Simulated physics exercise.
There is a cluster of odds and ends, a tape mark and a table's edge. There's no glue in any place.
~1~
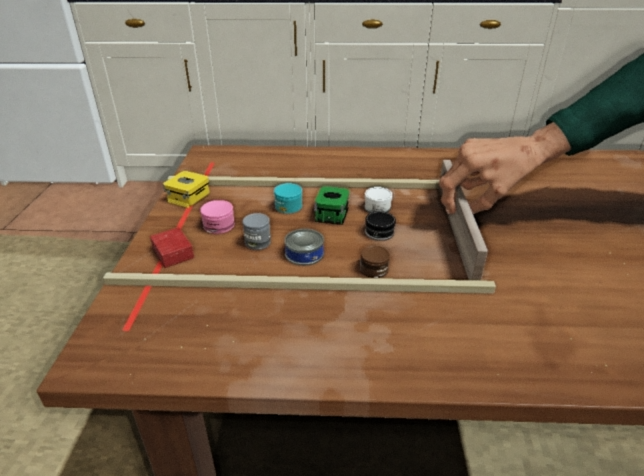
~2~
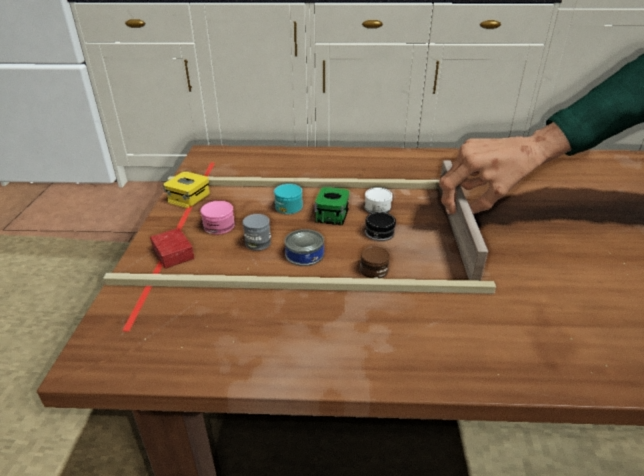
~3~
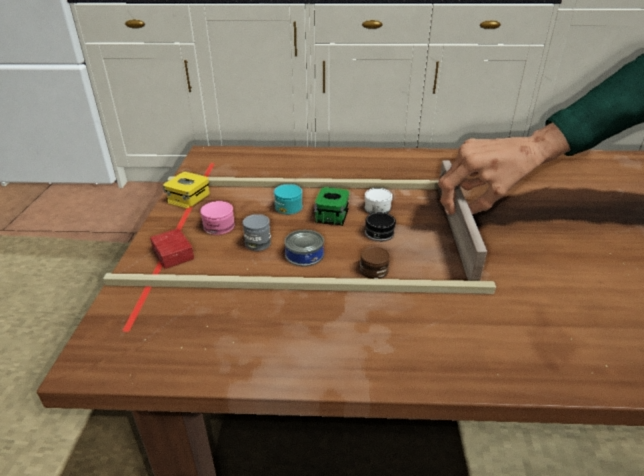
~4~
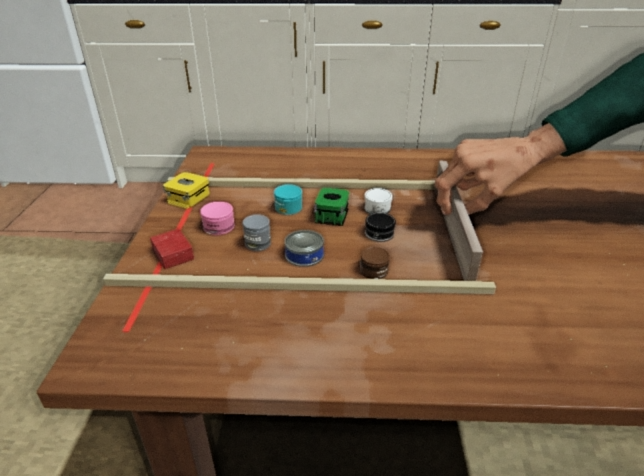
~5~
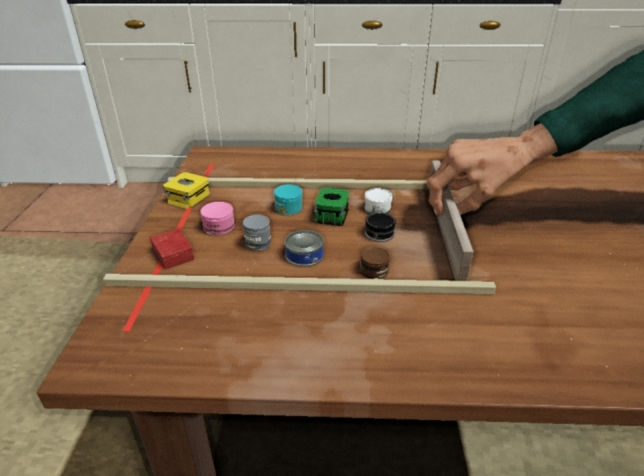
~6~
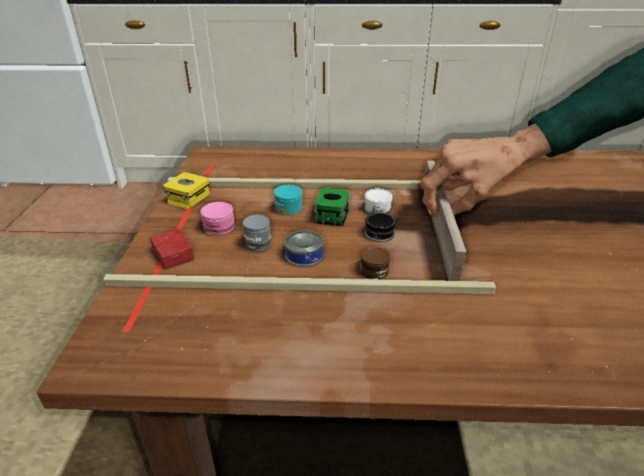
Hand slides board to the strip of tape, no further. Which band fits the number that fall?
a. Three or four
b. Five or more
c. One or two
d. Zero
Three or four.
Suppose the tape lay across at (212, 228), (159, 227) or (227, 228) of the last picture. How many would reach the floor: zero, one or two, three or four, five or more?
Lab note - count at each of the three spots: Not one; at least five; not one.
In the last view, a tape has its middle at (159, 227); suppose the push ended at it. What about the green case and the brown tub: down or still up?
Green case down; brown tub still up.
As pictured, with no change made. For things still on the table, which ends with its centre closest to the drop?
It is the green case.
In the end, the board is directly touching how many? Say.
Contact count: 5.
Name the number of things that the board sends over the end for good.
The number is 4.
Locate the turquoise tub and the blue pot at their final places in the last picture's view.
Near (184, 185) and (147, 245).
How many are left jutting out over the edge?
The figure is 1.
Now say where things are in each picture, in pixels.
Yellow case (188, 189); red block (172, 247); pink tub (218, 217); board (459, 215); tape (180, 226), in the first frame.
Red block (172, 248); board (459, 215), in the second frame.
Pink tub (218, 218); white pot (378, 202), in the third frame.
Yellow case (188, 190); black pot (380, 227), in the fourth frame.
Red block (172, 249); green case (332, 206), in the fifth frame.
Yellow case (188, 191); red block (172, 249); pink tub (218, 219); board (441, 215); tape (180, 227), in the sixth frame.
Soon after, none off yet; yellow case at rest near (188, 191); red block at rest near (172, 249); pink tub at rest near (218, 219).
After that, none off yet; yellow case displaced a little near (177, 188); red block displaced a little near (151, 252); pink tub displaced well along near (167, 217).
In the end, the number that fall off is three or four; gone, grey tub, pink tub, red block and yellow case.
